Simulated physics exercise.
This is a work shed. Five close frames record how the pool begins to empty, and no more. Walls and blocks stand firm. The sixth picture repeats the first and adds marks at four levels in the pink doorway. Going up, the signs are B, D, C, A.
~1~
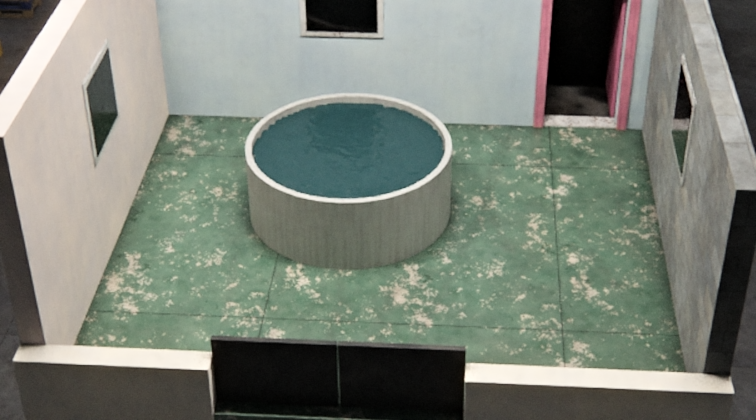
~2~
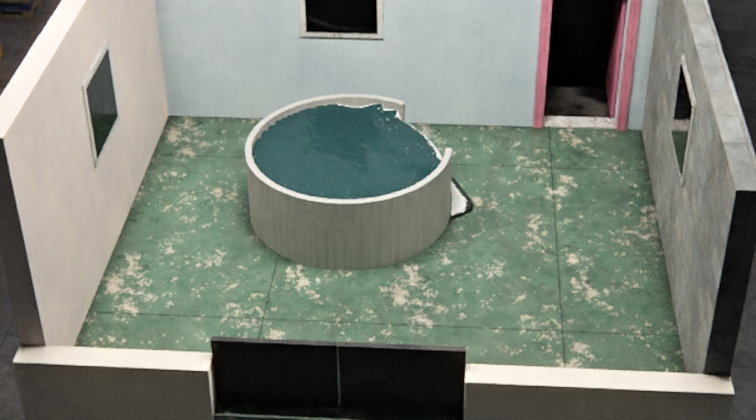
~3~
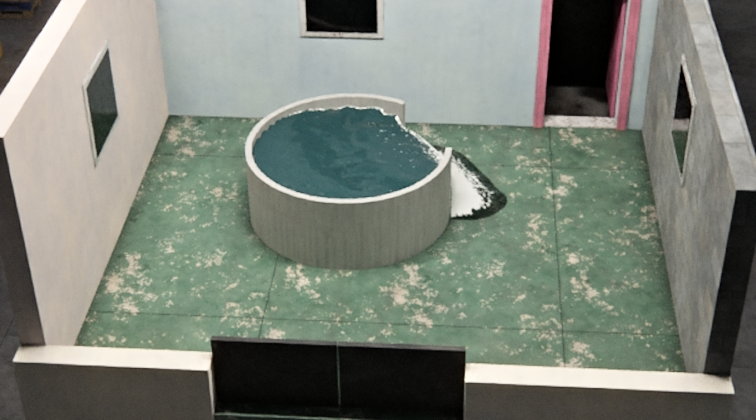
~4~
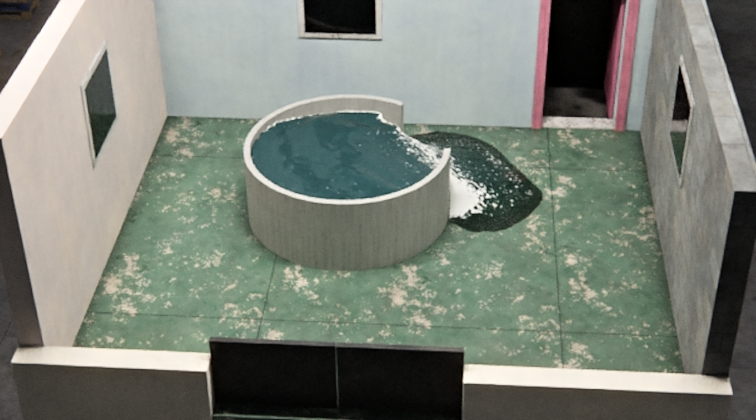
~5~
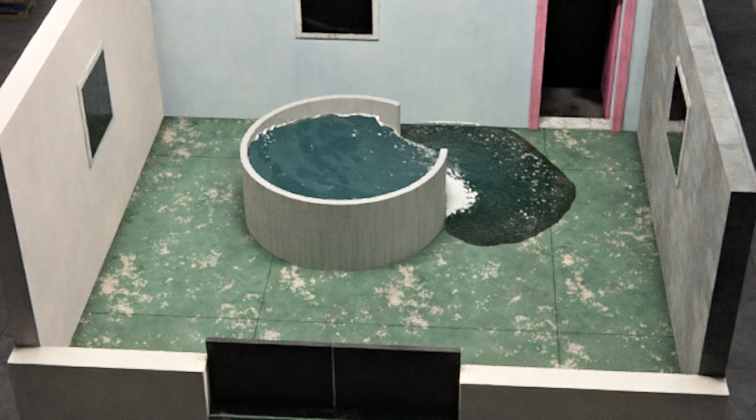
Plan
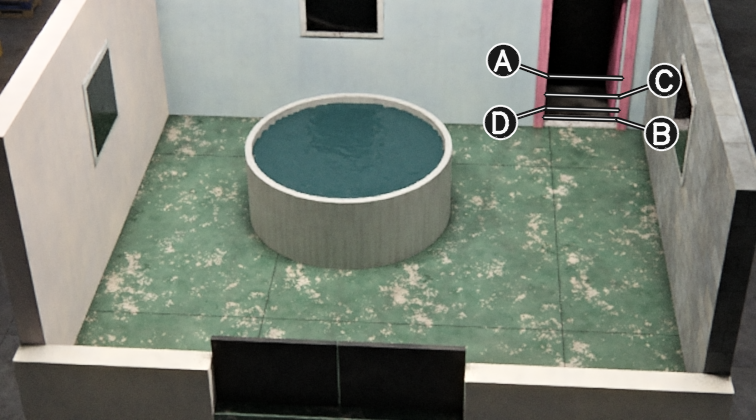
Water pouring through a gap opening in the right side of a round grey pool, spreading across a shed's green floor.
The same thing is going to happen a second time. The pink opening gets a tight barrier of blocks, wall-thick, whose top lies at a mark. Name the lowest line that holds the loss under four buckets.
It is C.
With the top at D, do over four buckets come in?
Yes.
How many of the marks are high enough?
Two of them.
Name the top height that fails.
It is D.
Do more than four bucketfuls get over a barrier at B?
Yes, that goes wrong.
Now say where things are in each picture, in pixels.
Water in the pool at rest, its middle at (349, 150); foot of the pink doorway at (579, 127); shut gate at (338, 353), in the first picture.
Water covers 1 % of the ground, its front hidden from here, in the second picture.
Front seen at (492, 208), 4 % of the ground wet, in the third picture.
Front seen at (532, 198), 8 % of the ground wet, in the fourth picture.
Front seen at (564, 183), 14 % of the ground wet, in the fifth picture.
On the marked copy, A at (584, 77); B at (580, 118); C at (582, 95); D at (581, 109); from the bottom up B, D, C, A.
With A, nothing gets over.
With B, dozens of bucketfuls pour in.
With C, a bucket or two gets in.
With D, about 10 bucketfuls get in.
